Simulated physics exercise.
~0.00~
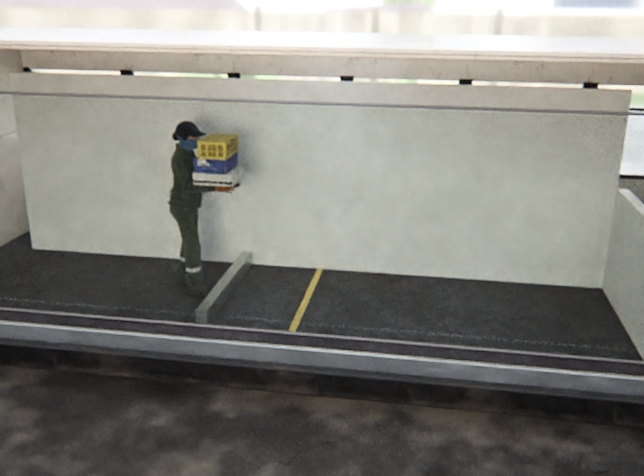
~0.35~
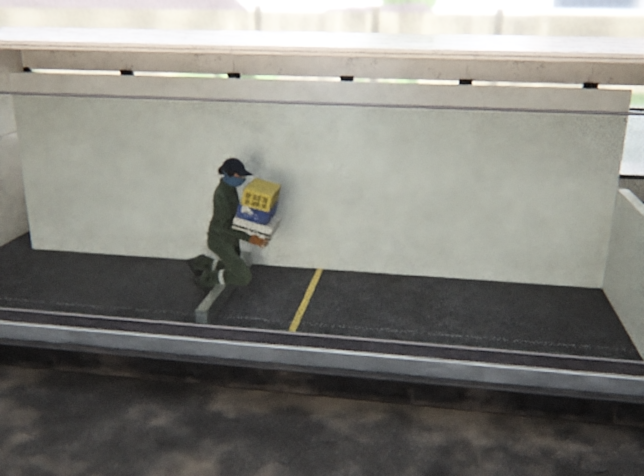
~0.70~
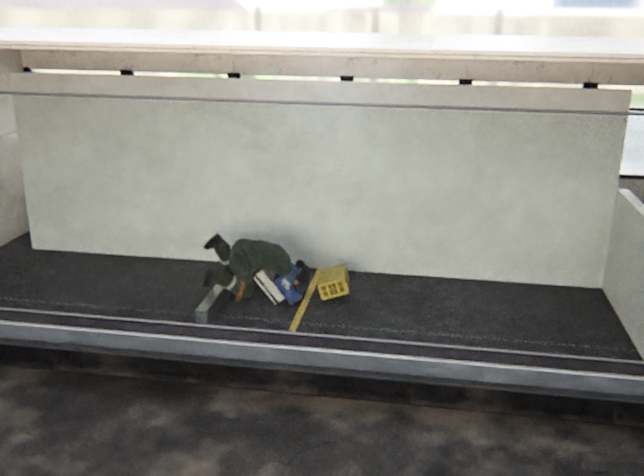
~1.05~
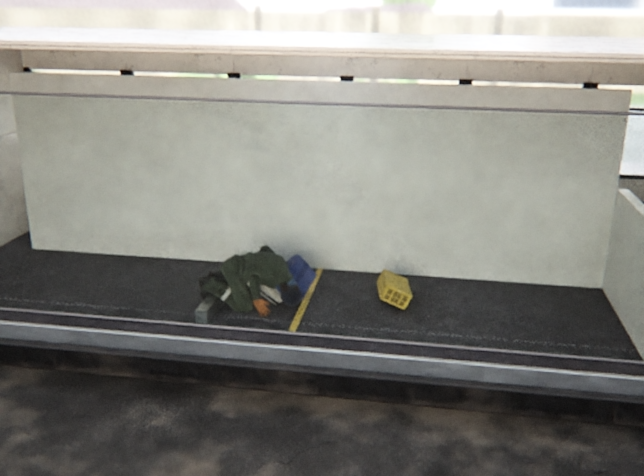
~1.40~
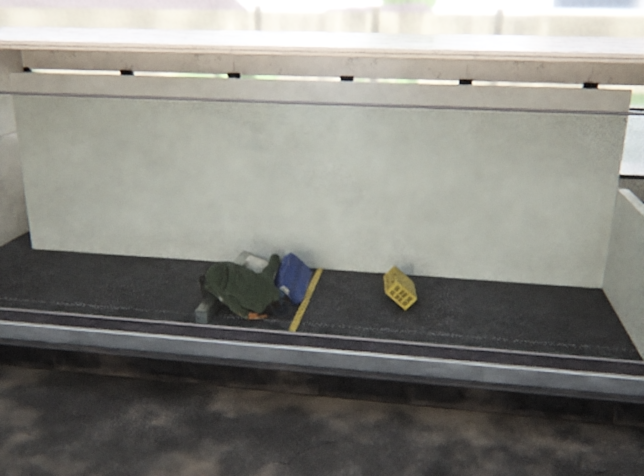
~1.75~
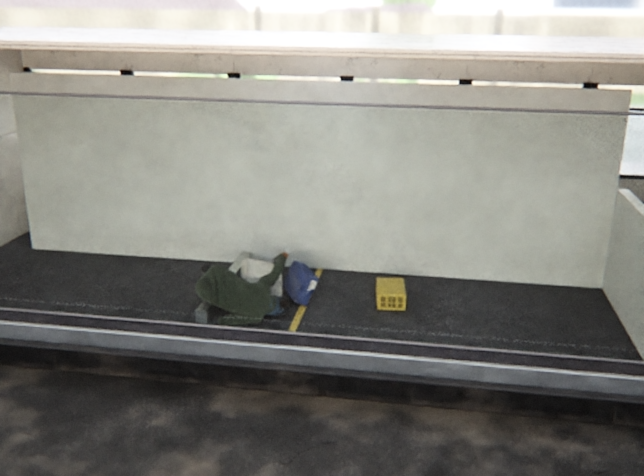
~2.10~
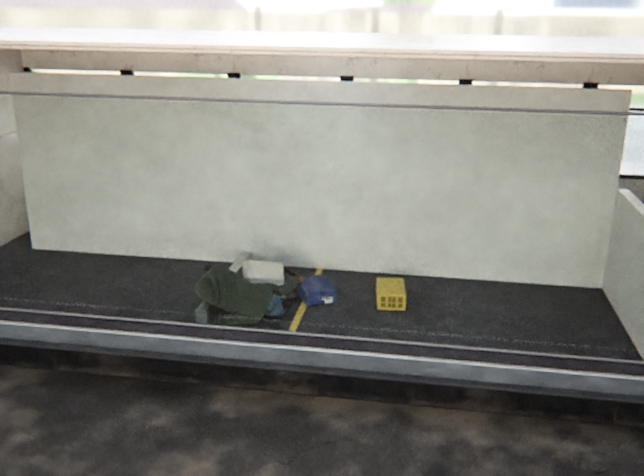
The video shows a porter in green carrying stacked boxes, who pitches forward over a low rail and collapses as the load spills rightward; the yellow crate and blue parcel end up beyond the yellow line, while the white carton and porter's head stay short of it.
